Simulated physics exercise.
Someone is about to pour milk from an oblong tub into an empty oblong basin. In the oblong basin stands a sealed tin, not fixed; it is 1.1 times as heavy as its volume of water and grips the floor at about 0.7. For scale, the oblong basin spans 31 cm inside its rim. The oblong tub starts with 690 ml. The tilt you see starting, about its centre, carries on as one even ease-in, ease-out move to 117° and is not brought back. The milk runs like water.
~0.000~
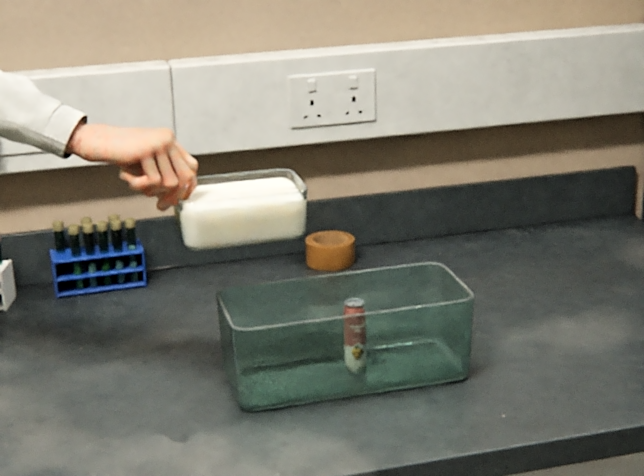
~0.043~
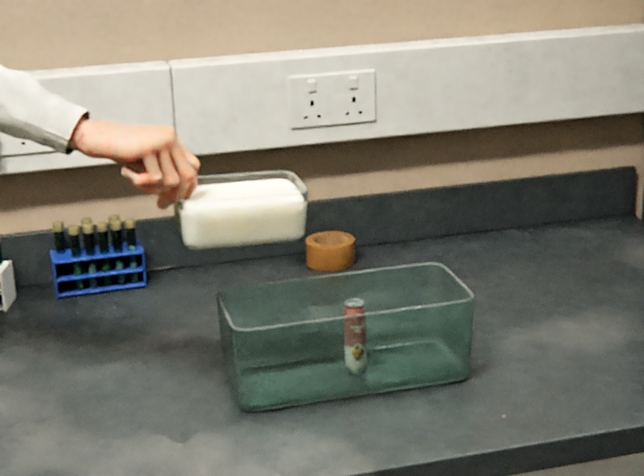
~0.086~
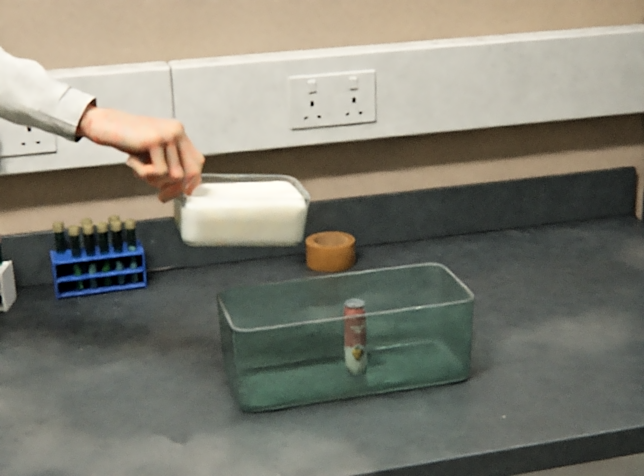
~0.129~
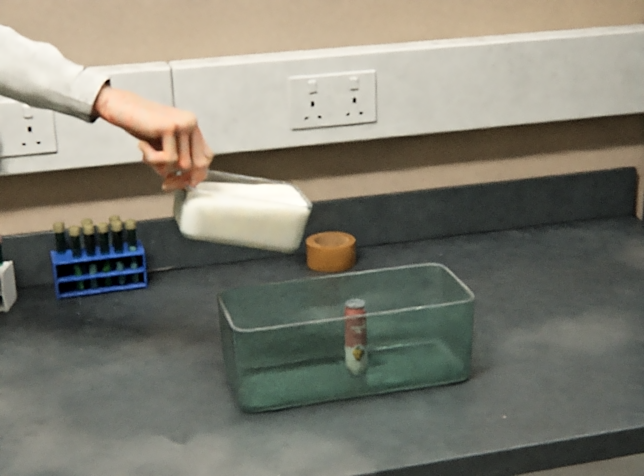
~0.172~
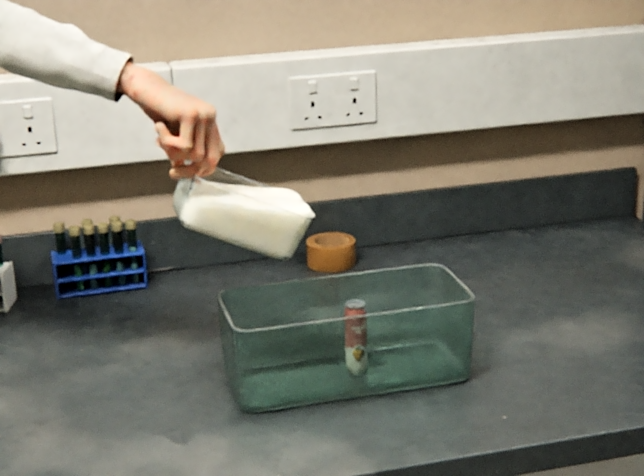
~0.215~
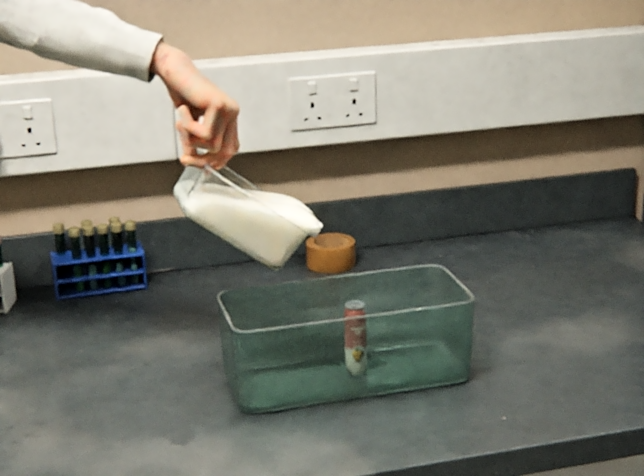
A hand tilts a clear tub of milk rightward above a green glass basin.
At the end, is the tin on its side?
It goes over.
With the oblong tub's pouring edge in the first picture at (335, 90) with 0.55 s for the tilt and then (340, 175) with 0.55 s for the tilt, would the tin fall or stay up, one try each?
First it remains upright; then it keeps standing.
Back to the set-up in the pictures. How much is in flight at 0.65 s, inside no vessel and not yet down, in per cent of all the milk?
About 4 per cent.
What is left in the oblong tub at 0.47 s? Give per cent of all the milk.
About 7 per cent.
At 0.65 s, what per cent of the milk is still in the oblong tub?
Some 1 per cent.
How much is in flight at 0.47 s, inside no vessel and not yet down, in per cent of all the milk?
Near 22 in a hundred.
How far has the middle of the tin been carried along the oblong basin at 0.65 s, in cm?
Some 5 cm.
After 0.47 s the tilt is 110° and 7 per cent is still to pour; the tin stands where it began.
After 0.65 s the tilt is 117° and 1 per cent is still to pour; the tin leans 18°.
After 0.84 s the tilt is 117° and 0 per cent is still to pour; the tin leans 57°.
After 1.05 s the tilt is 117° and 0 per cent is still to pour; the tin lies on its side.
In the end the tin lies on its side.
